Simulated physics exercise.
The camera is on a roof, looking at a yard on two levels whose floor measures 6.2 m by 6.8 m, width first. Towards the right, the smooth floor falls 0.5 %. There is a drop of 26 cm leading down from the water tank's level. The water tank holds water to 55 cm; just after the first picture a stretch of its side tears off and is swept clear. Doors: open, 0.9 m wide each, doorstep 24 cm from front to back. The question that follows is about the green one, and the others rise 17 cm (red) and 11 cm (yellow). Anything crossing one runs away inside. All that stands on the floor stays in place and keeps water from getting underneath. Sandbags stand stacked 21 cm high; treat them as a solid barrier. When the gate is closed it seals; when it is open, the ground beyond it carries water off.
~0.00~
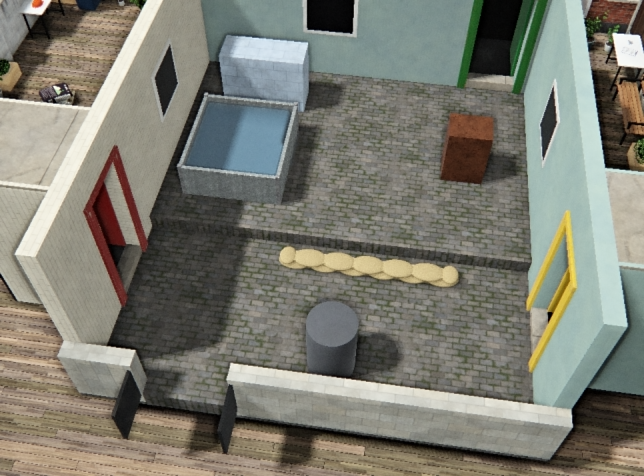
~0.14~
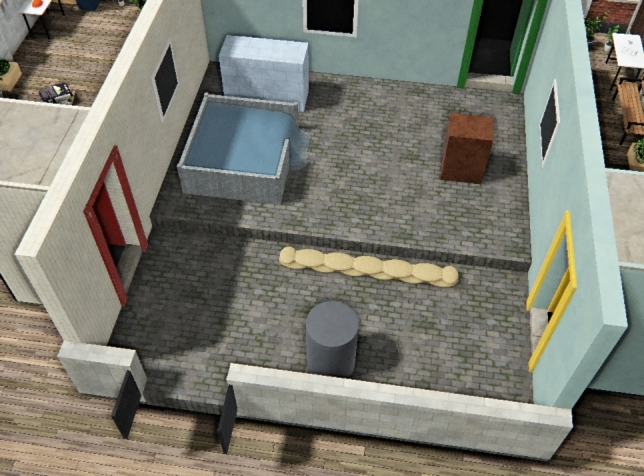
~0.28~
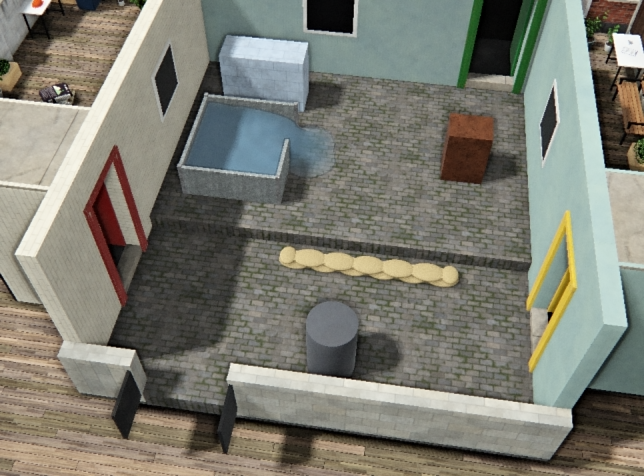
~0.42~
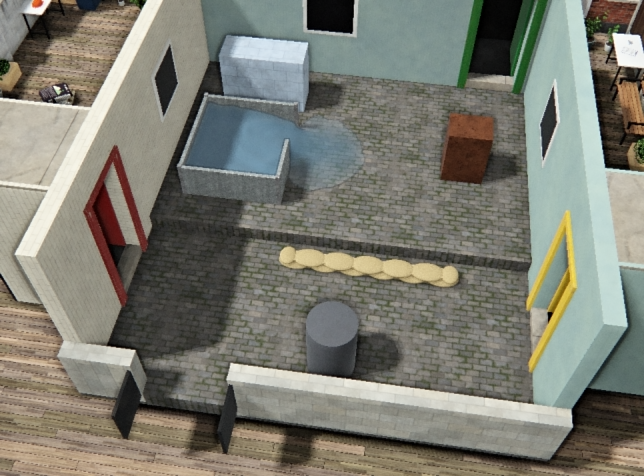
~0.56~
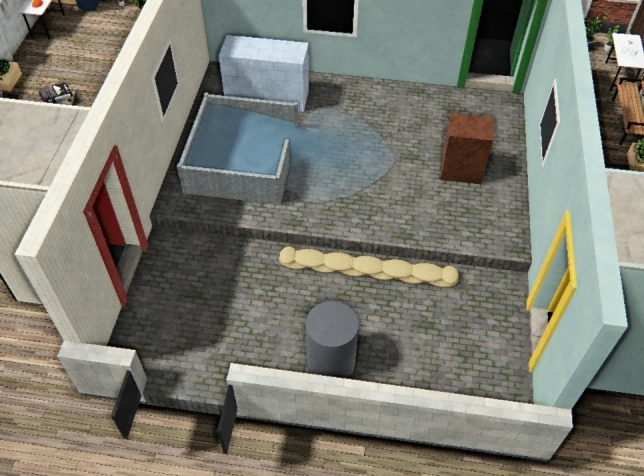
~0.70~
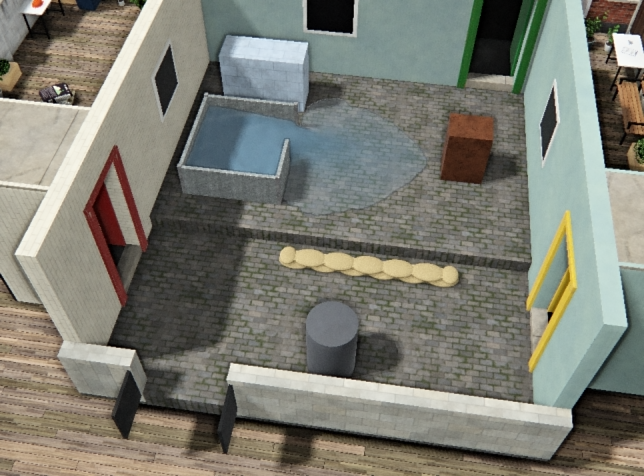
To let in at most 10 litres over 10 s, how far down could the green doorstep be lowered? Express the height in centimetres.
Down to roughly 16 cm.
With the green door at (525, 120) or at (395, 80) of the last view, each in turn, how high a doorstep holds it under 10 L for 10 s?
You'd want roughly 18 cm there first, then roughly 7.5 cm.
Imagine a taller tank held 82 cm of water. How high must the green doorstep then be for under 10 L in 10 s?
The step needs to be some 27 cm.
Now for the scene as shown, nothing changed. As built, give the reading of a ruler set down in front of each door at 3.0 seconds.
Red 0, yellow 6, green 19 cm.
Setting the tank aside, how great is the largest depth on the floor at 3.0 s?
About 24 cm.
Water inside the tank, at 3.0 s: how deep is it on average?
It averages near 23 cm.
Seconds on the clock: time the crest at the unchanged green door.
At about 3.4 s.
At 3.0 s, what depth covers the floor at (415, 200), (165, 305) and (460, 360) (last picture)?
Approx. 3 / 0 / 0 cm.
After 1.4 s water covers 25 % of the floor, deepest (29 cm) near (300, 147); it has not reached the green door.
After 3.0 s water covers 40 % of the floor, deepest (24 cm) near (492, 100); 19 cm at the green door, 1 litre in over its 18 cm doorstep.
After 10.0 s water covers 75 % of the floor, deepest (12 cm) near (411, 267); 6 cm at the green door, 5 litres in over its 18 cm doorstep.
At the green door as built, the water arrived by 1.9 s and peaked near 19 cm at 3.4 s.
Run again over the same 10 s with other heights there, 15 litres in over 14 cm, 4 litres over 19 cm. The limit of 10 litres is kept from about 16 cm up.
